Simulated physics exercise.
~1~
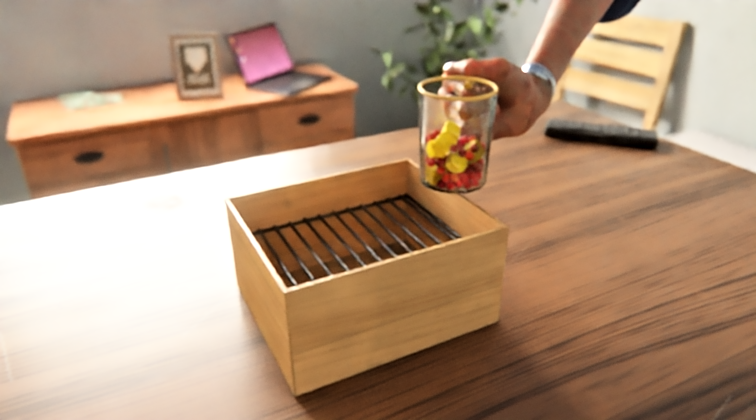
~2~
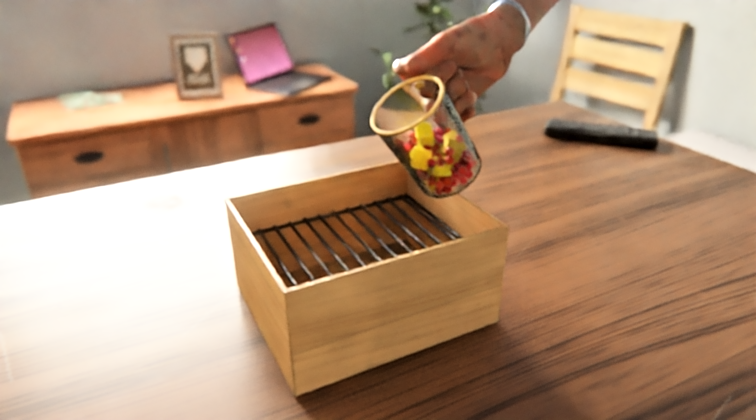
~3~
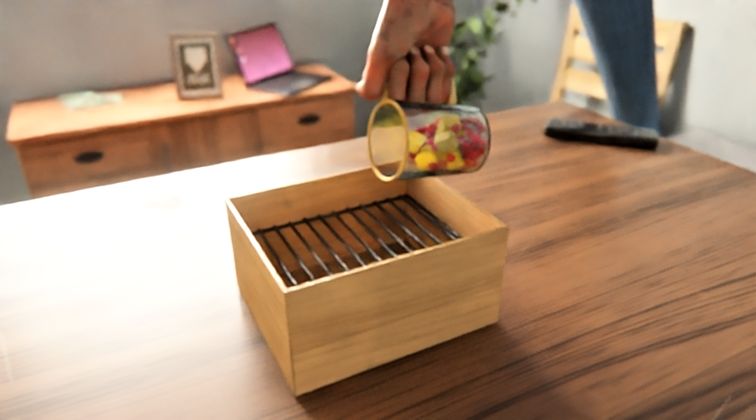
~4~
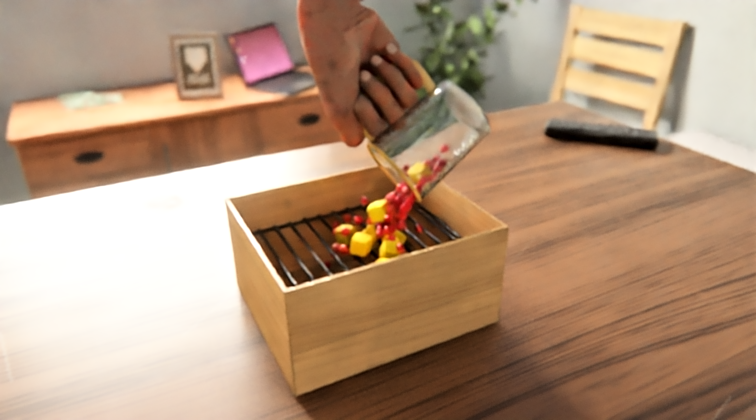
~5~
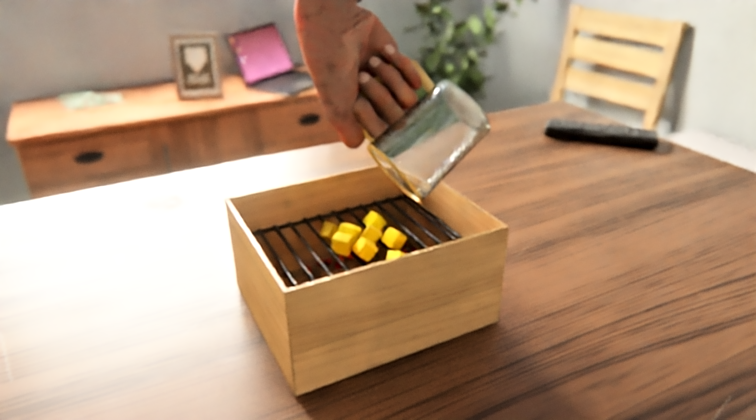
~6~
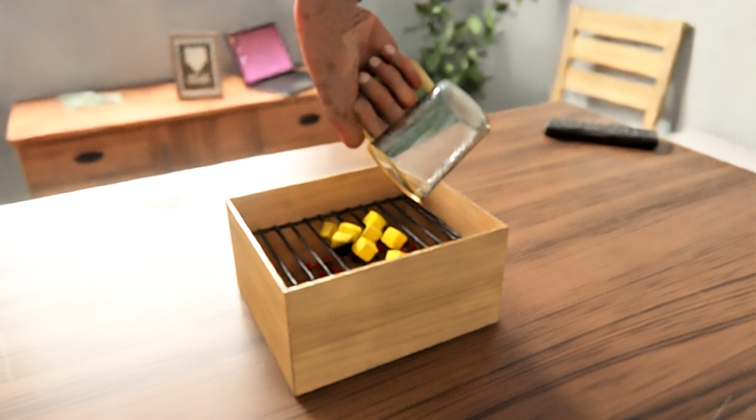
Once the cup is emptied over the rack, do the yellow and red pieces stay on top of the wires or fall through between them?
The yellow pieces stay resting on the wires, while the red pieces fall through between them.
